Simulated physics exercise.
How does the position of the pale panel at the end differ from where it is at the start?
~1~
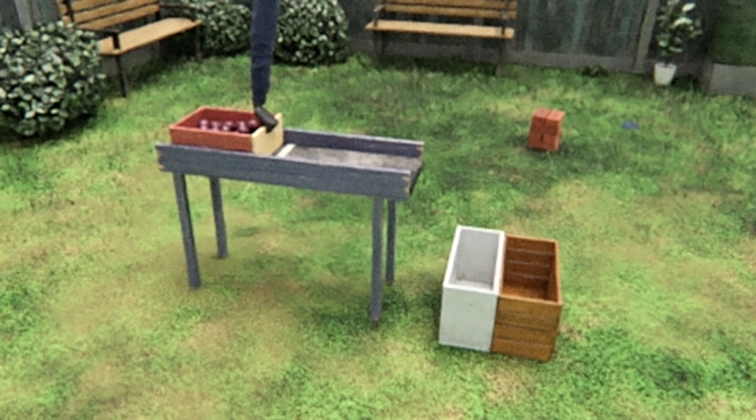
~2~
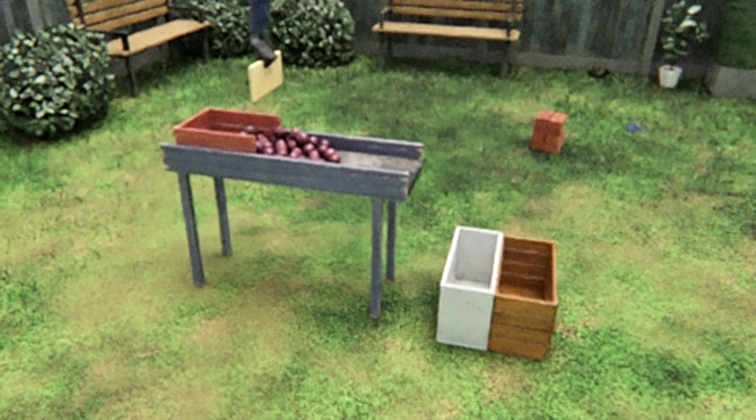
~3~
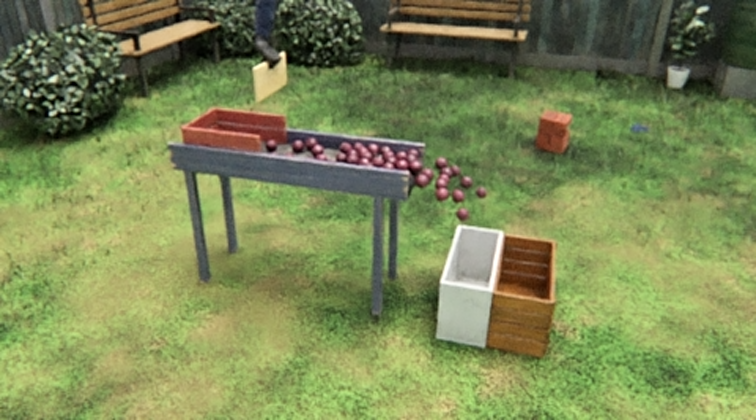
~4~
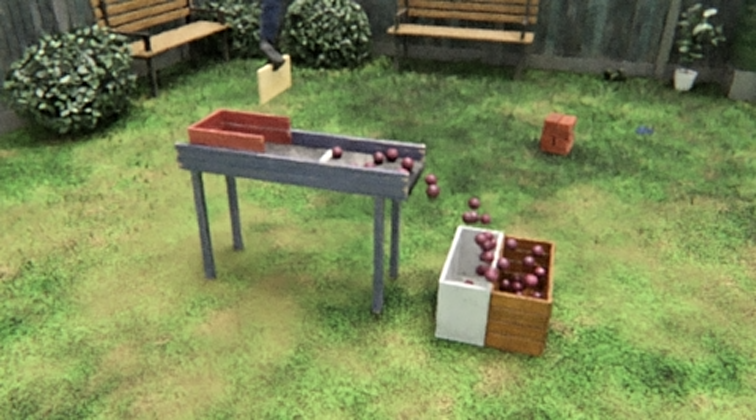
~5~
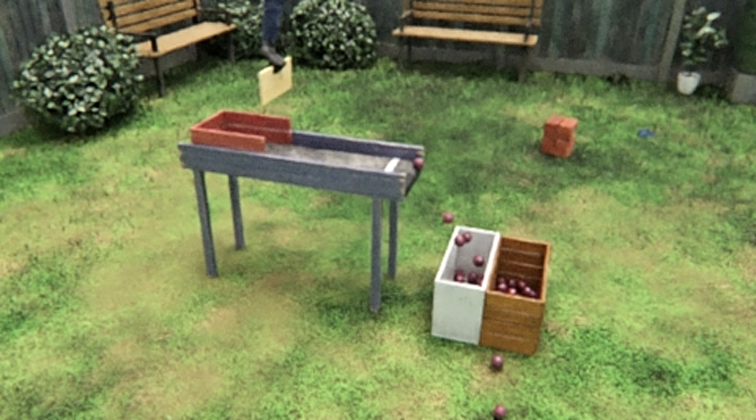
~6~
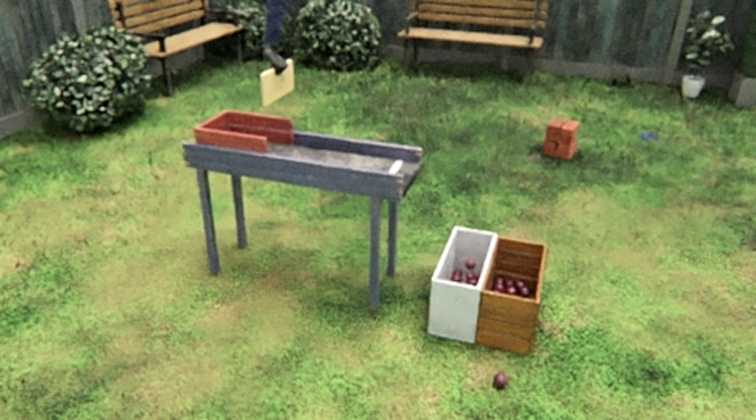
At the start the pale panel stands upright against the right side of the red pen, closing it off. At the end it is held up in the air by the dark arm, above and clear of the pen, still upright.
